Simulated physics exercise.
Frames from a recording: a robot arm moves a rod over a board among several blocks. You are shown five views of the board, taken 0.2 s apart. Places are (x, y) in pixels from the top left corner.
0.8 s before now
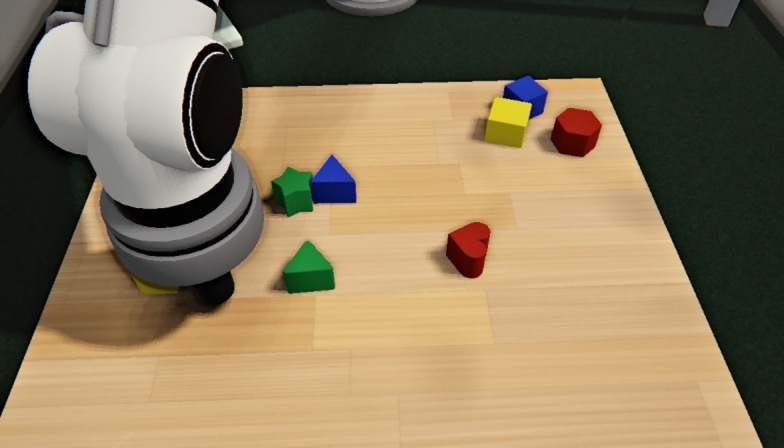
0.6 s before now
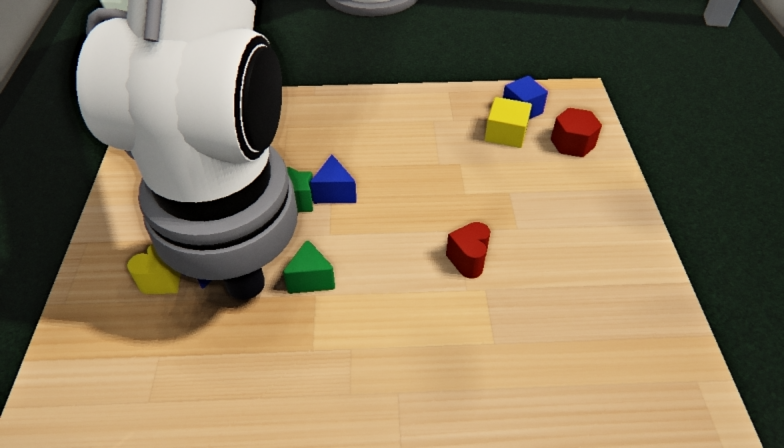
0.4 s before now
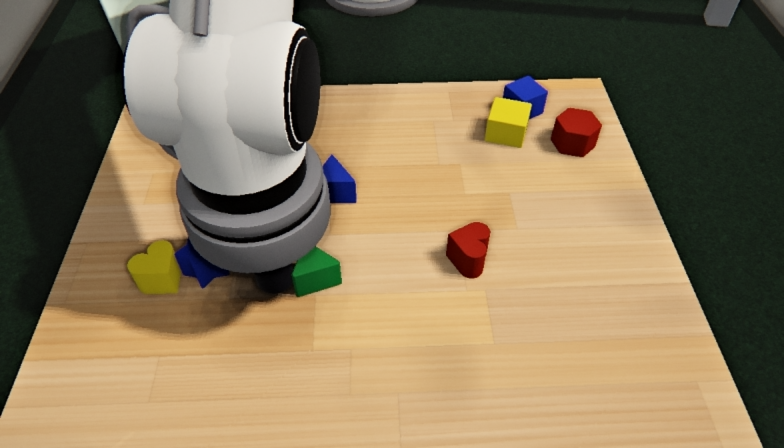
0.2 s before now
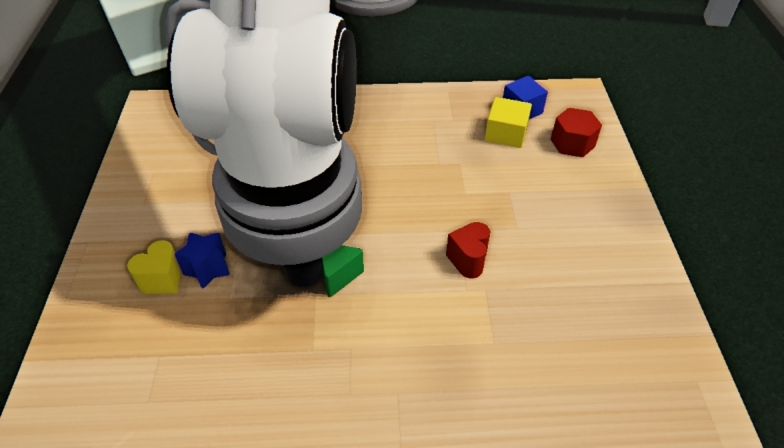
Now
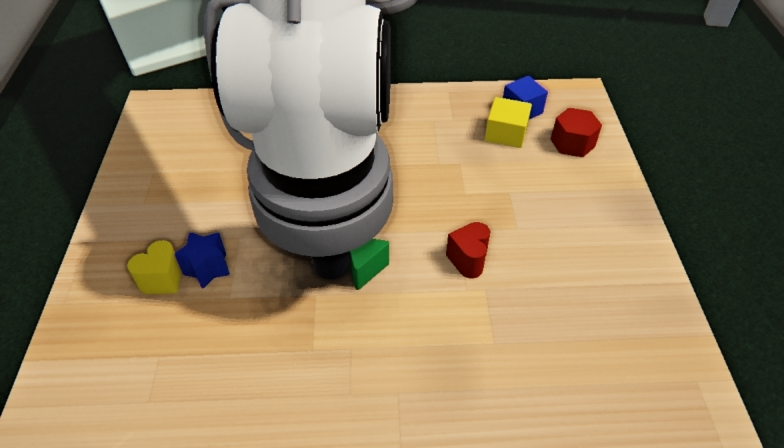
The clip shows a robot arm moving a dark rod rightward over a wooden board of coloured blocks, reaching the green triangle and pushing it right, turning it, toward the red heart-shaped block, which stays still.
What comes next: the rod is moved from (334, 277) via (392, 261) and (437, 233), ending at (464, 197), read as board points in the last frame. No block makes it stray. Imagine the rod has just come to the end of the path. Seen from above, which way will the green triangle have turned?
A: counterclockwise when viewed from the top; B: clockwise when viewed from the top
I choose B.
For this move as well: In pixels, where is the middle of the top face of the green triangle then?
It will end up at (480, 209).
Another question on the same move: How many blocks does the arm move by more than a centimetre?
Just one will move.
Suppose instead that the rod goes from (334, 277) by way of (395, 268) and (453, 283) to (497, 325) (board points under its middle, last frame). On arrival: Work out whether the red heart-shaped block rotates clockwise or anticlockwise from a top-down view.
Clockwise rotation.
On the path given first. One third of the way, rod at (392, 249); green triangle at (423, 232).
Two thirds of the way, rod at (438, 221); green triangle at (471, 212), turned 25° clockwise.
At the end, rod at (465, 185); green triangle at (480, 209), turned 45° clockwise; red heart-shaped block not moved.
